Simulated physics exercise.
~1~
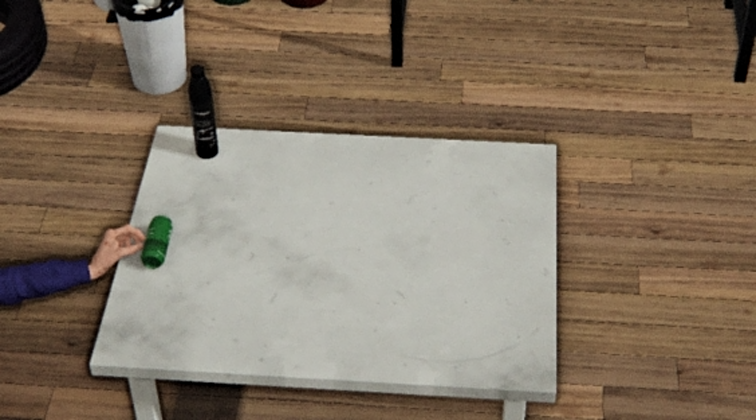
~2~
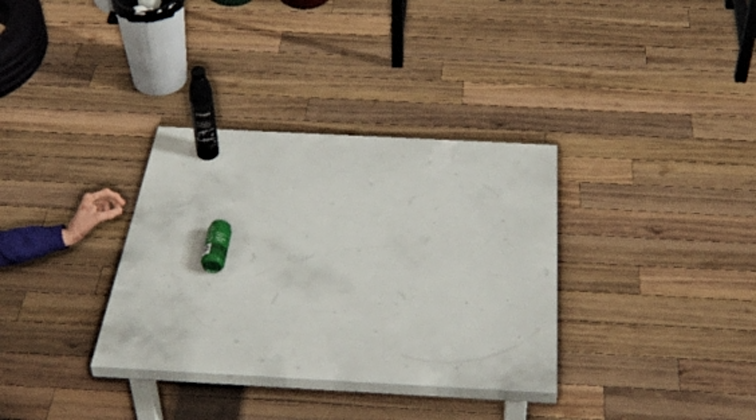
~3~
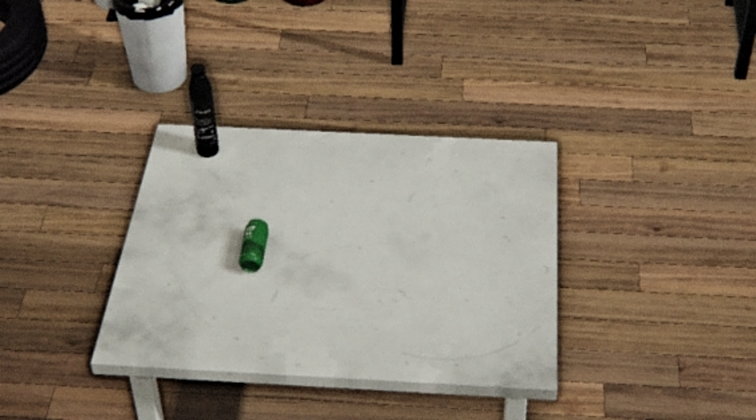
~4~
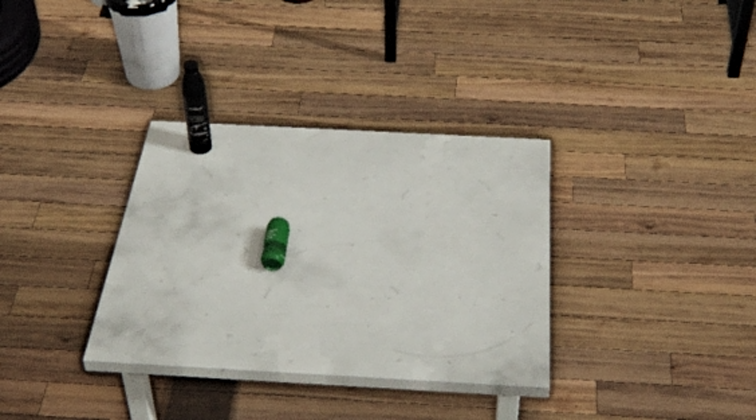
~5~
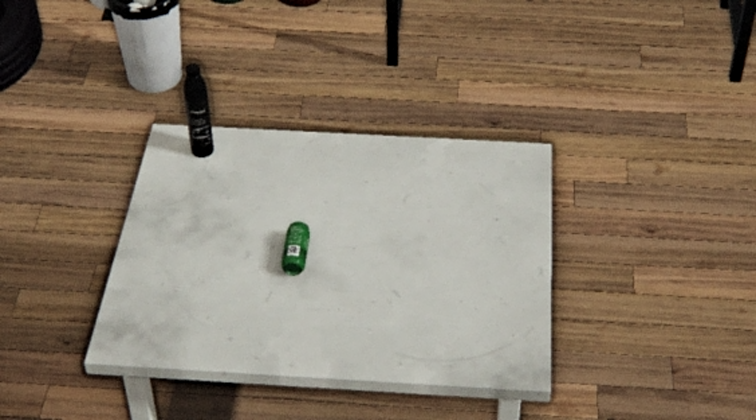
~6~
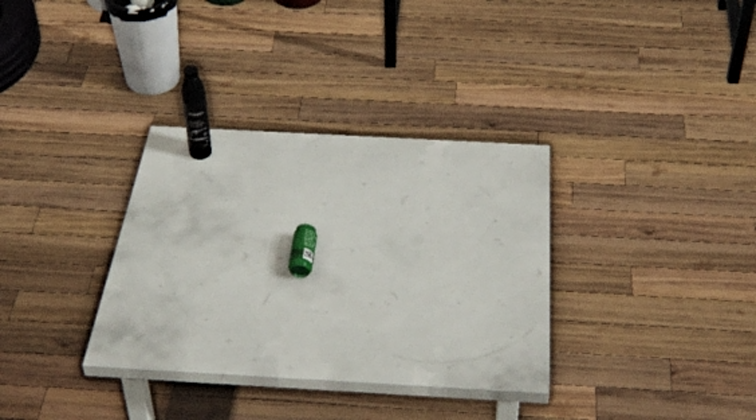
A hand shoves a green can, which rolls right and stays on the table.
